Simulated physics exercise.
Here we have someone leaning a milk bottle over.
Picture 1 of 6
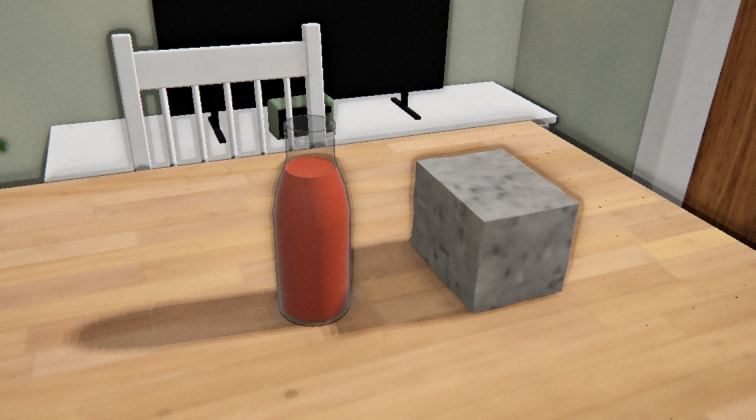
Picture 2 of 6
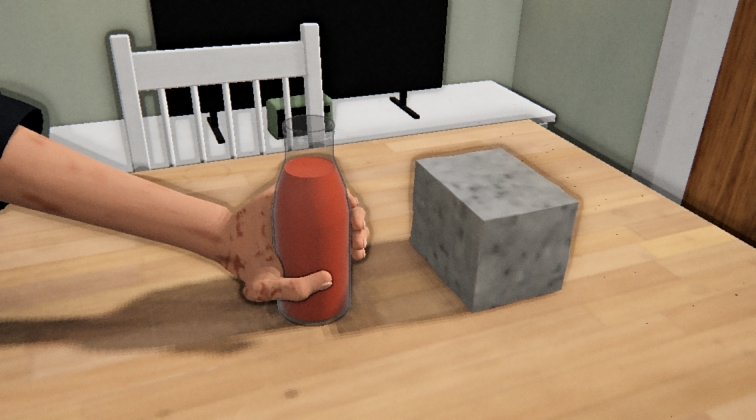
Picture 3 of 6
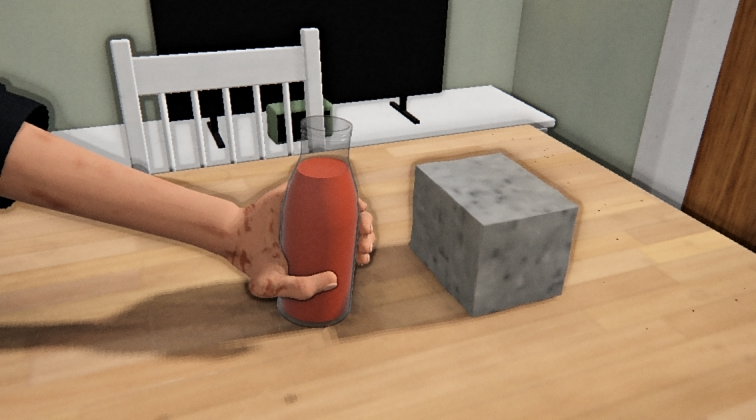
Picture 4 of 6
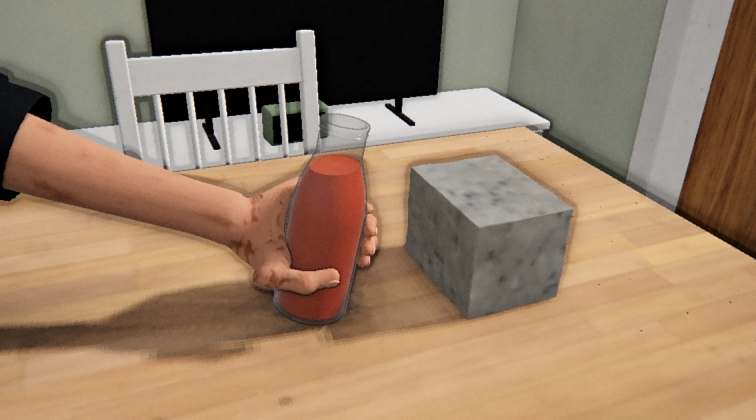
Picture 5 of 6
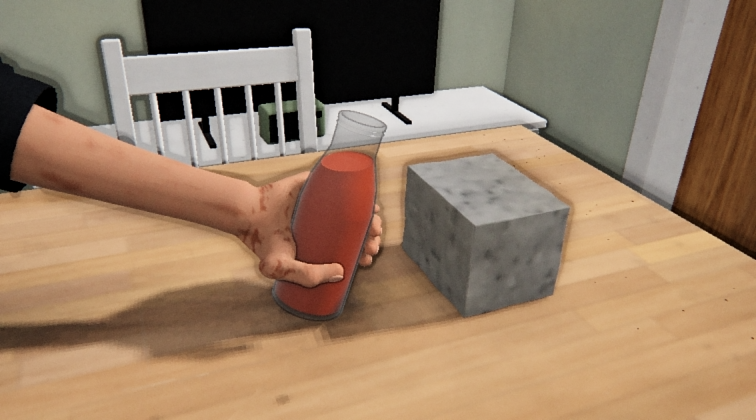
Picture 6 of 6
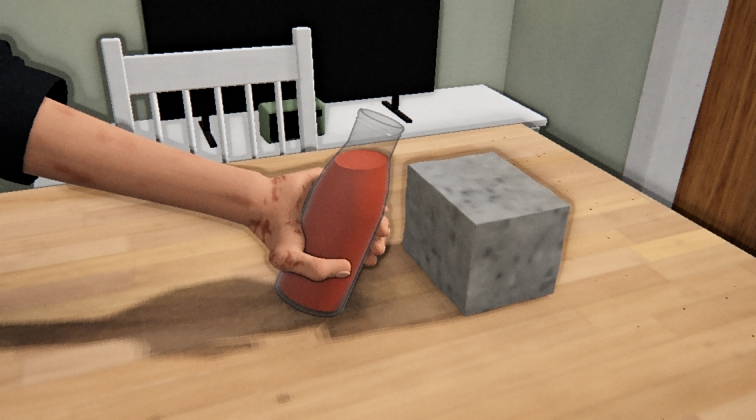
A clear milk bottle, about three quarters full of red liquid, stands upright on a light wooden table in a room seen from slightly above. To its right sits a speckled grey block, with a white chair and a dark screen behind. A hand from the left grips the bottle and leans it rightward on its foot, its top moving towards the block, while the view shifts very slightly.
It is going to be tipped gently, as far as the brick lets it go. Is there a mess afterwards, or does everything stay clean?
It's going to stay contained, I reckon.
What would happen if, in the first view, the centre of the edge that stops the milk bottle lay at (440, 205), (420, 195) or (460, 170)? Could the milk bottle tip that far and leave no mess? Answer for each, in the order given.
Going one by one, I'd say nothing escapes, nothing escapes and nothing escapes.
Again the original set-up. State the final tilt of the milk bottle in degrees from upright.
About 45°.
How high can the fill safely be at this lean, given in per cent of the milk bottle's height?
My guess is some 90 per cent.
Shortly, the milk bottle leans by about 35°; none is lost.
Then, the milk bottle leans by about 45°; none is lost.
At the finish, the milk bottle leans by about 45°, against the brick; none is lost.
